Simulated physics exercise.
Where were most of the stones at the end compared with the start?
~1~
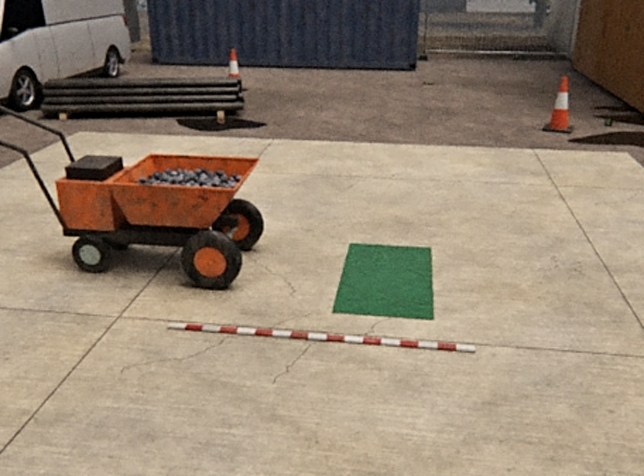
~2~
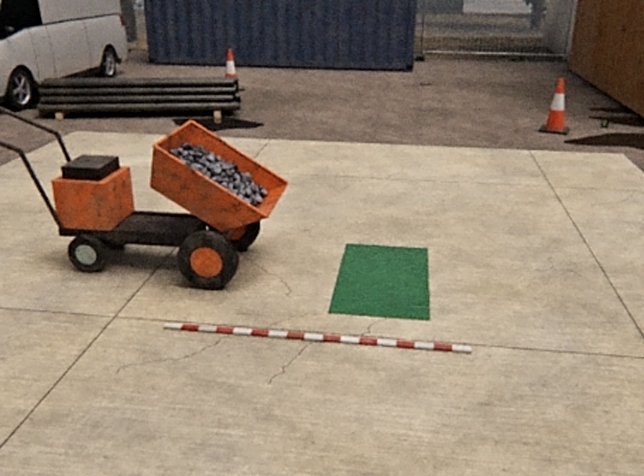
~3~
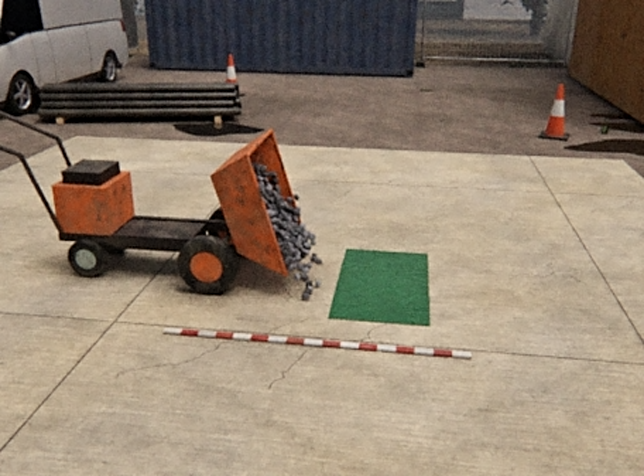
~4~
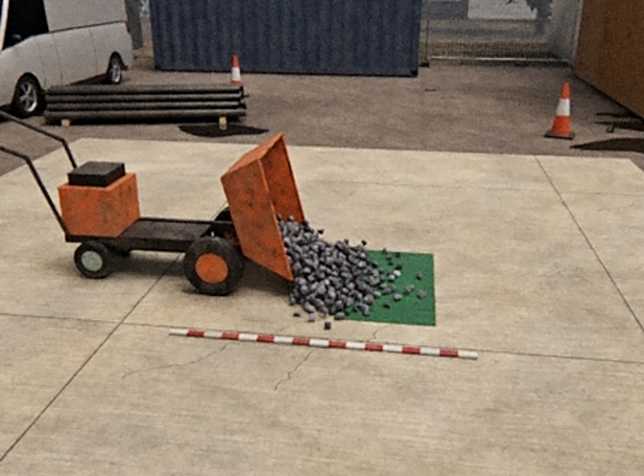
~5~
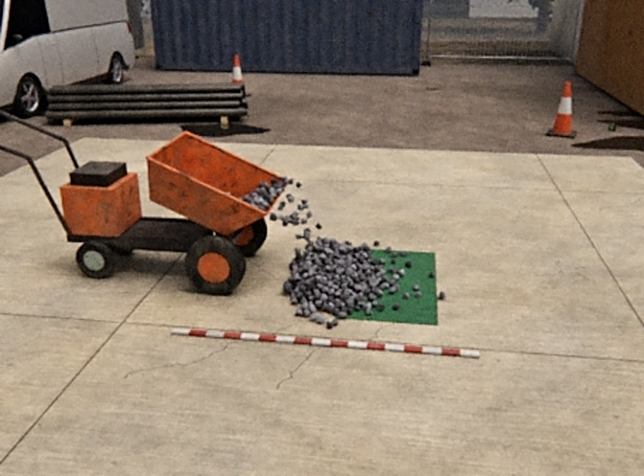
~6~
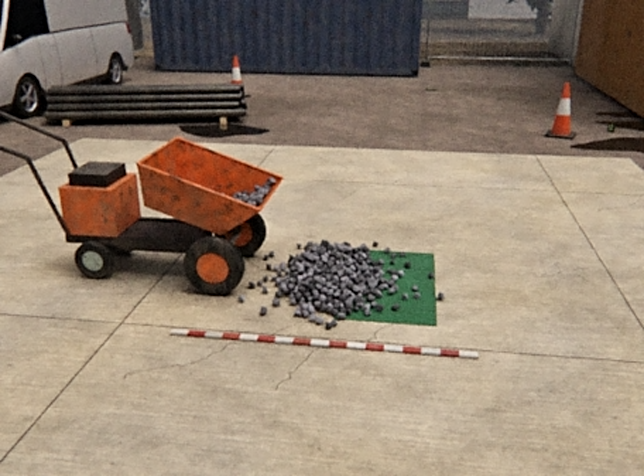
At the start the stones were all in the orange skip, but by the end most of them lay in a heap on the ground to its right, partly on the green sheet, with some still in the skip.
